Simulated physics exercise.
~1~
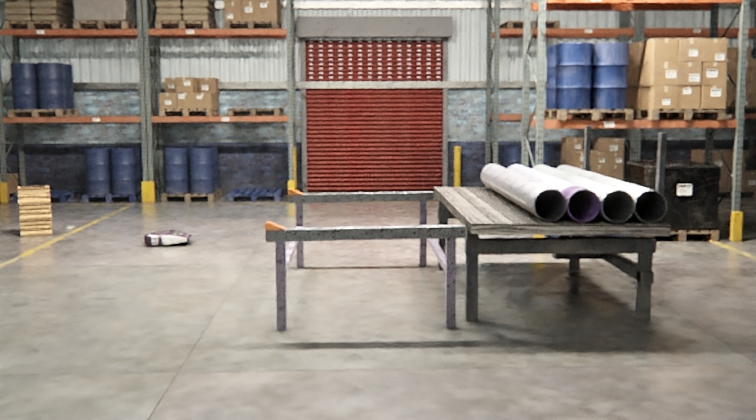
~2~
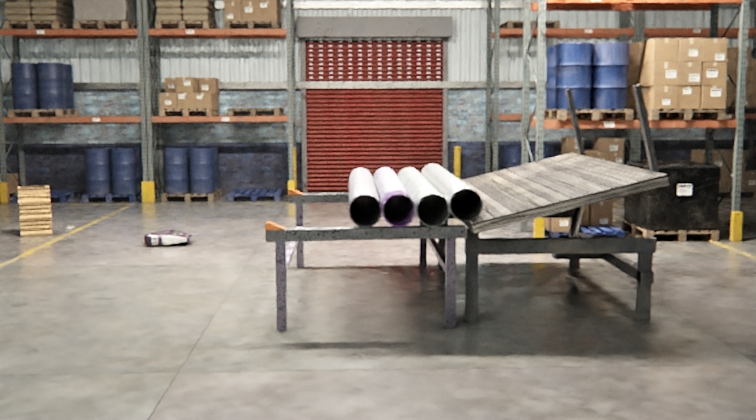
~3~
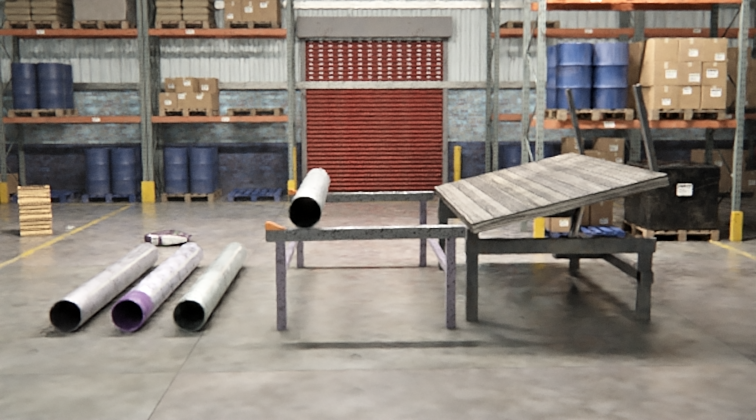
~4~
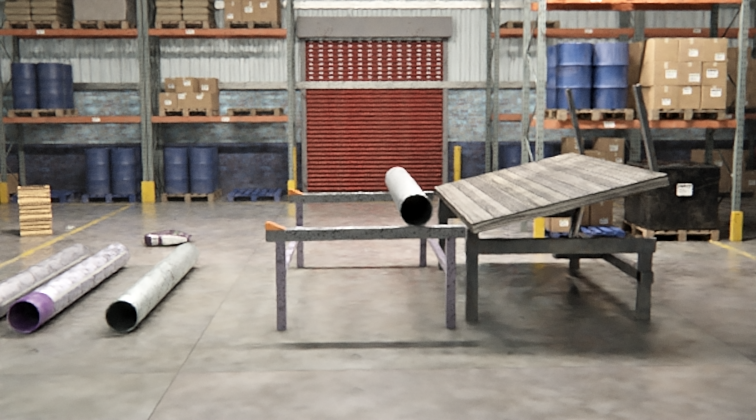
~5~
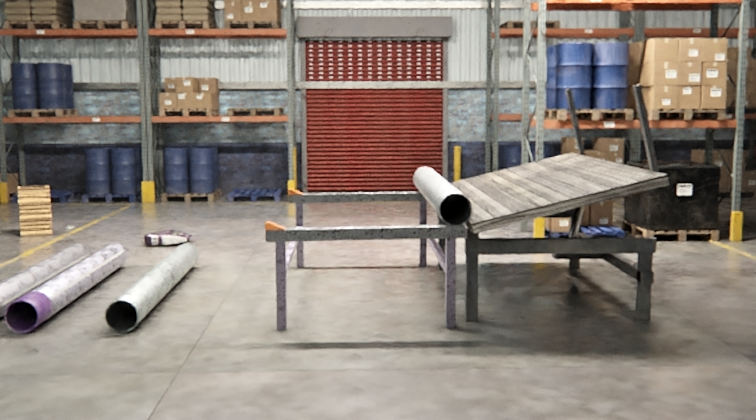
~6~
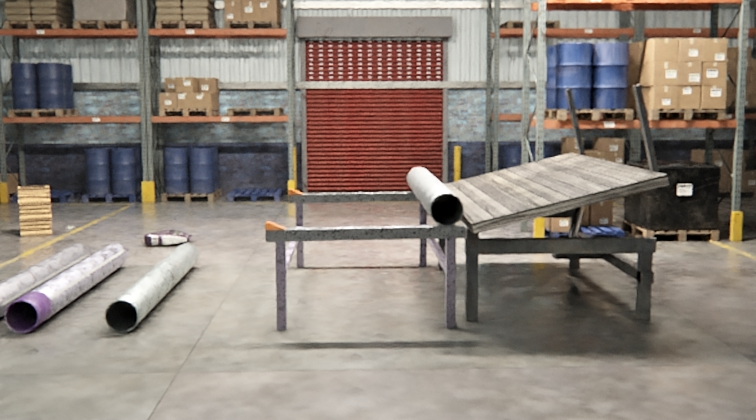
In a warehouse lined with racks of blue barrels and cardboard boxes, four hollow steel pipes, one of them purple, lie side by side on a wooden deck next to a low rail rack. The deck tilts towards the left, and the pipes roll down together onto the rails. Three of them, including the purple one, go over the small stop at the far end, drop to the concrete floor and roll farther left. The last pipe stays on the rack and rolls back right to the foot of the tilted deck. It ends resting there, with the purple pipe on the floor.
